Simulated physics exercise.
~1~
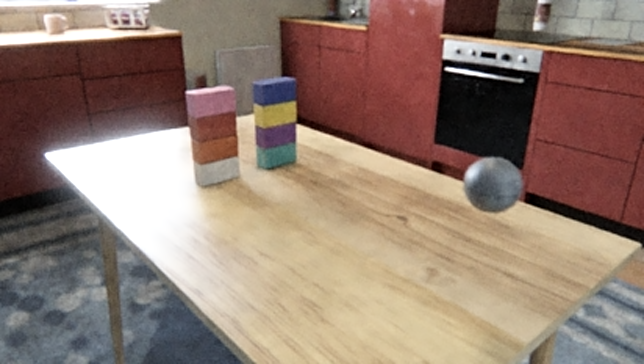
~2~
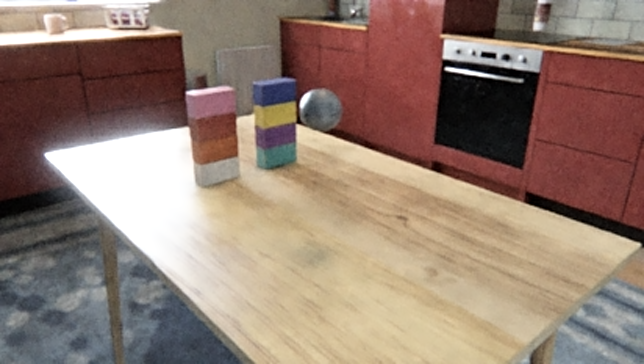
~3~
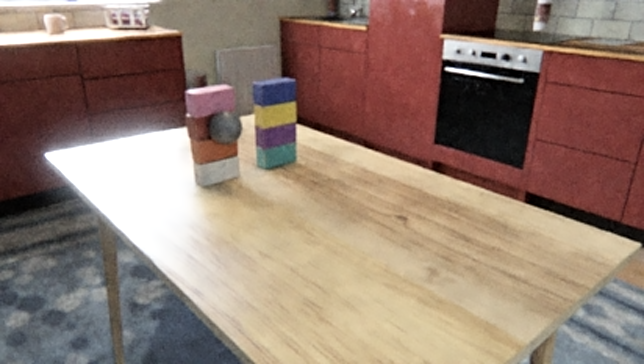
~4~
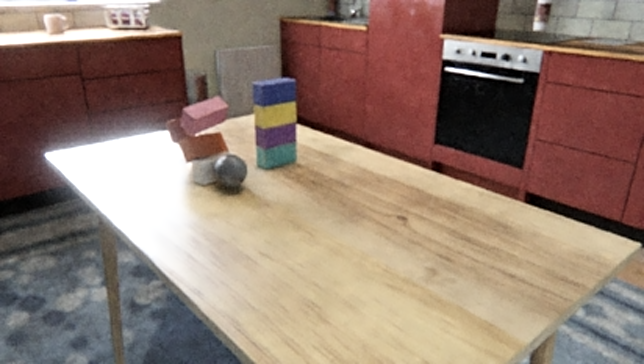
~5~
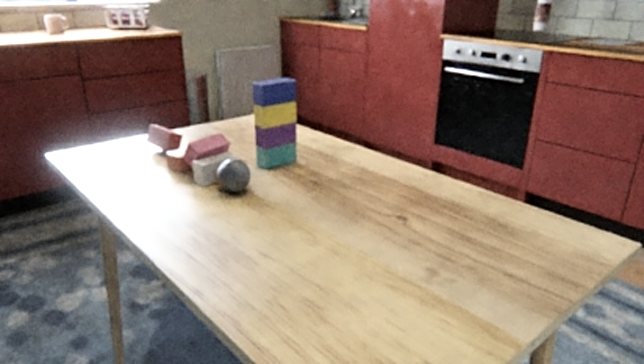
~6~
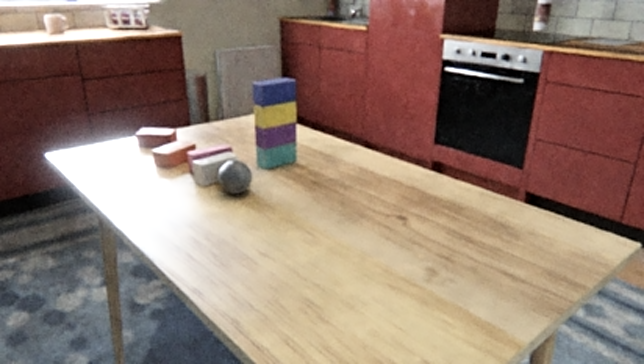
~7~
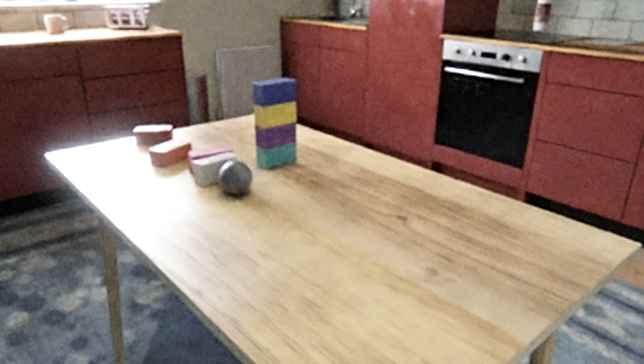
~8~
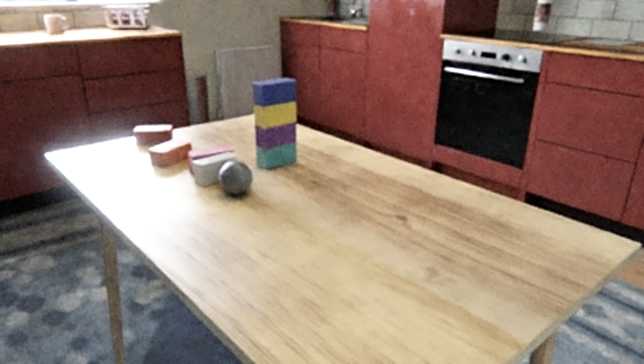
A grey ball flew in from the right over a wooden kitchen table and hit the left stack of pink, red, orange and white blocks, knocking it down; its blocks ended up scattered beside the ball while the blue-topped stack stayed standing.
